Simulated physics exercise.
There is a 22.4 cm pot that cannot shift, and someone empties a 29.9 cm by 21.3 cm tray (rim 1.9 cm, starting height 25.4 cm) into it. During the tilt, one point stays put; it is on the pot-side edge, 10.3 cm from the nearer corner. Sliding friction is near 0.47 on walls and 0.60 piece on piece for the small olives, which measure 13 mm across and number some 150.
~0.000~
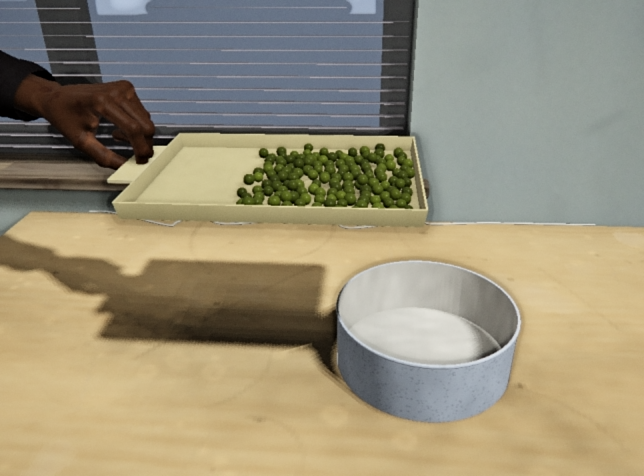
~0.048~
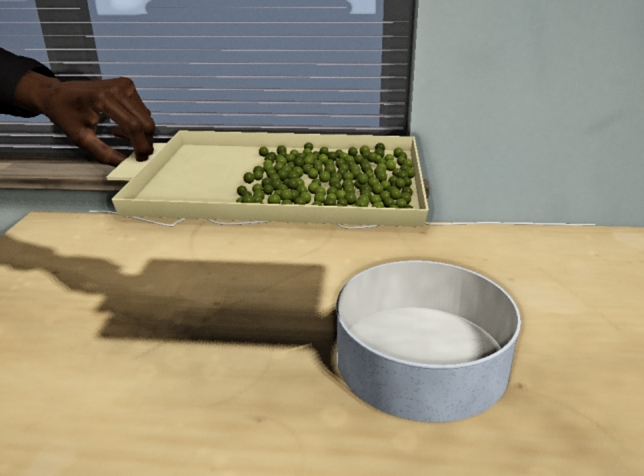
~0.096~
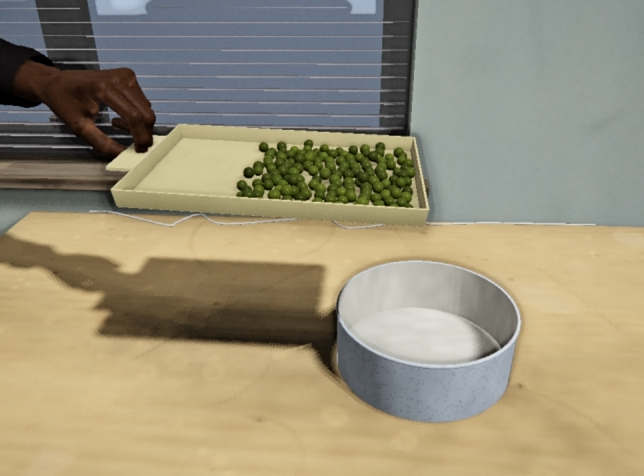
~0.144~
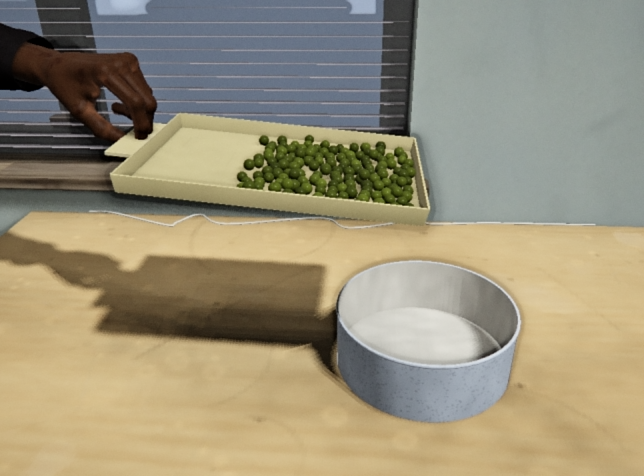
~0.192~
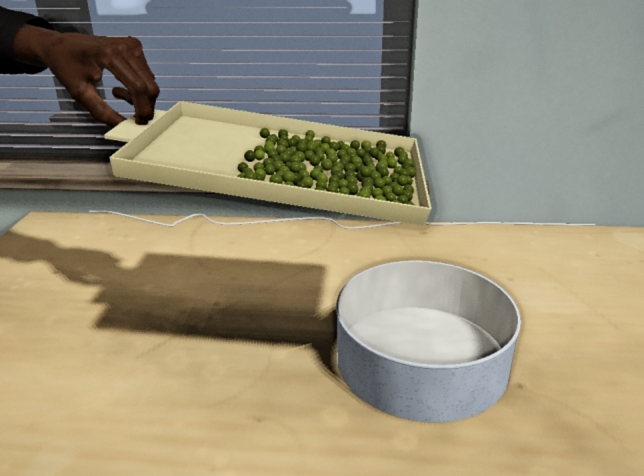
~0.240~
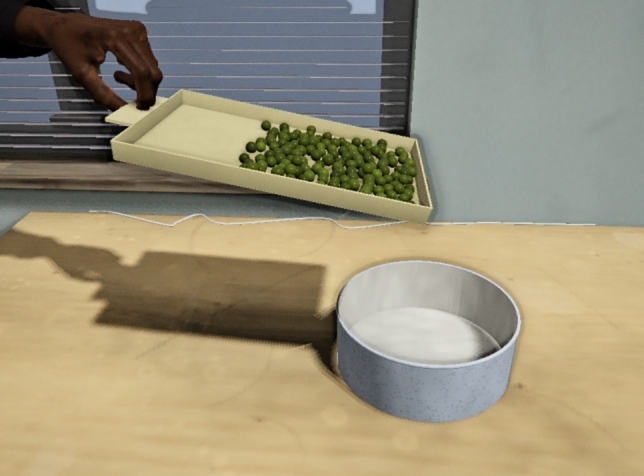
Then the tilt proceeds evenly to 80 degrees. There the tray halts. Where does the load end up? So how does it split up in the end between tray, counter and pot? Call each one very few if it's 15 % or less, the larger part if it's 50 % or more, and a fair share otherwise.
I'd say tray the larger part, counter very few, pot very few.
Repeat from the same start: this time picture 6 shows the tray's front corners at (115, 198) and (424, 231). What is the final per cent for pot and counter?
The pot gets 0 and the counter 15.
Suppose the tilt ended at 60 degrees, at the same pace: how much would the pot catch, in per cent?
It would be near 0 per cent.
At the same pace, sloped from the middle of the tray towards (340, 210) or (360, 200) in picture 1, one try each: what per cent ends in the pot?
Near 0 and 5 per cent, in that order.
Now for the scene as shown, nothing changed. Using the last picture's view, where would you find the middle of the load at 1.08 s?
Look near (402, 136) in the last picture.
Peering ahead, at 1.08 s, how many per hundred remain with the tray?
Some 100 per cent of the load.
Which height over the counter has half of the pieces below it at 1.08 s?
Median height: Approx. 30 cm.
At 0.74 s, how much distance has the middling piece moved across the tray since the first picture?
It has moved some 3 cm from its start.
After 0.74 s, tilt 44 degrees; the tray holds 100 %, the pot 0 %.
After 1.08 s, tilt 66 degrees; the tray holds 100 %, the pot 0 %.
Then, at 1.51 s, tilt 80 degrees; the tray holds 100 %, the pot 0 %.
By 1.8 s all is still; tray 100 %, counter 0 %, pot 0 %.
